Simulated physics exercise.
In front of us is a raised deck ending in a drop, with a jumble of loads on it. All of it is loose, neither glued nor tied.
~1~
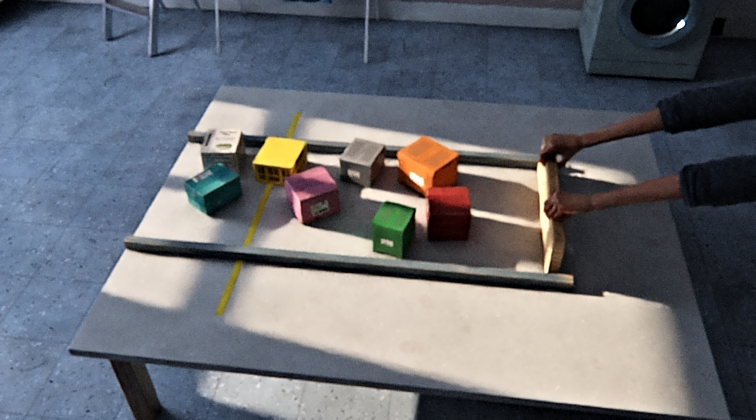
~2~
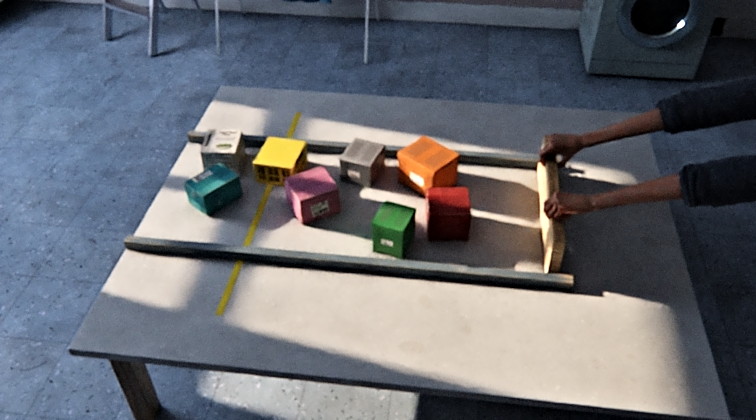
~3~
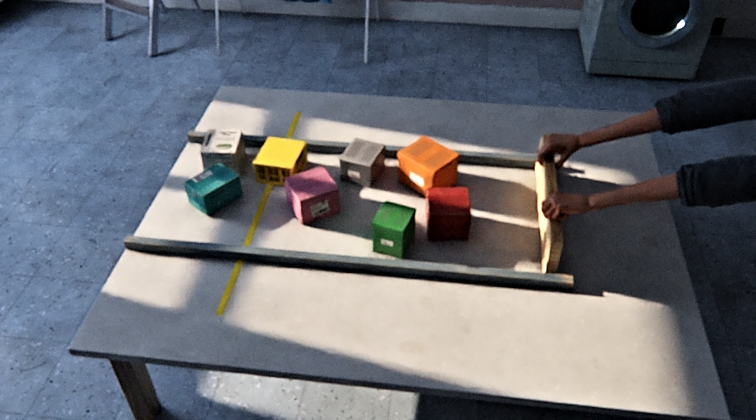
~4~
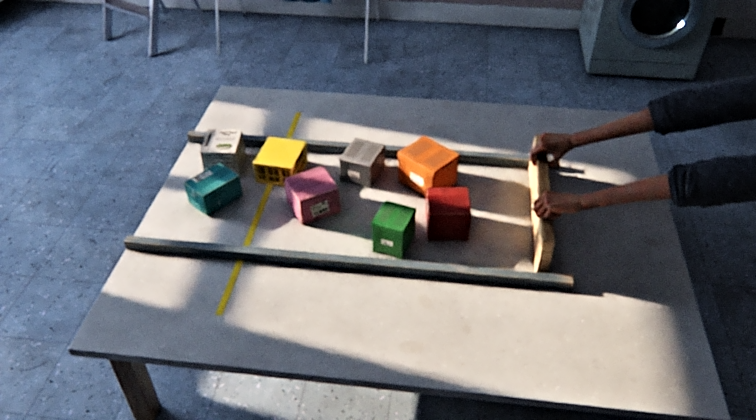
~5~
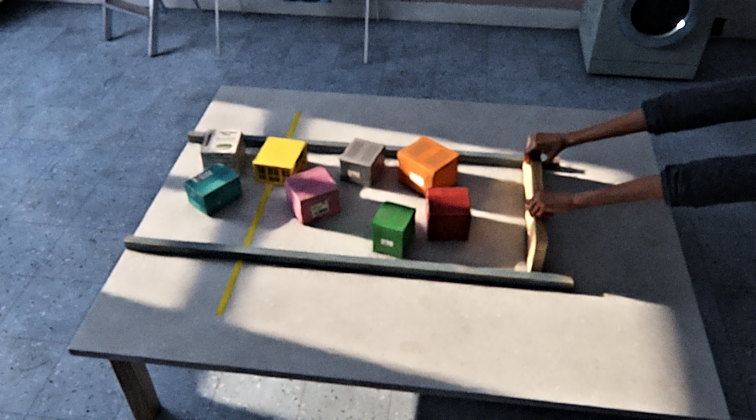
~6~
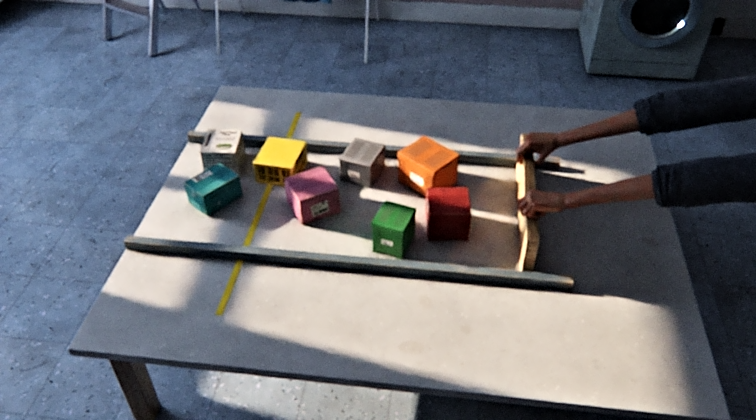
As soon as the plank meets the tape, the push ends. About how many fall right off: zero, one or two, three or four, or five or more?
I reckon the ones pushed off reach one but not past two.
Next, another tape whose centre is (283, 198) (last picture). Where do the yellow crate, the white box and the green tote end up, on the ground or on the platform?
The yellow crate is kept; the white box drops off; the green tote holds on.
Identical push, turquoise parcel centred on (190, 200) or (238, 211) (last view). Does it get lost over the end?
Note, in order: Ends up still on; ends up still on.
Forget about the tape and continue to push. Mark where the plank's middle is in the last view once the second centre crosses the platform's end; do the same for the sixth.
About (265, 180) and about (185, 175).
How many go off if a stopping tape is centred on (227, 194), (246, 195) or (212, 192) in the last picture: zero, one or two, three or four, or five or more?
Well, in the order given, it's either three or four, 3 or 4 and five or over.
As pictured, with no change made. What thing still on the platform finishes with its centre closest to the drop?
That would be the yellow crate.
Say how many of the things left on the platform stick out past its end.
The total would be 2.
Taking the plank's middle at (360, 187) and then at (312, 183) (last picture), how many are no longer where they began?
At the first spot 6, then 8.
Soon after, none off yet; white box at rest near (224, 152); turquoise parcel at rest near (214, 189); yellow crate at rest near (281, 162).
In the end, the number that fall off is one or two; gone, white box.
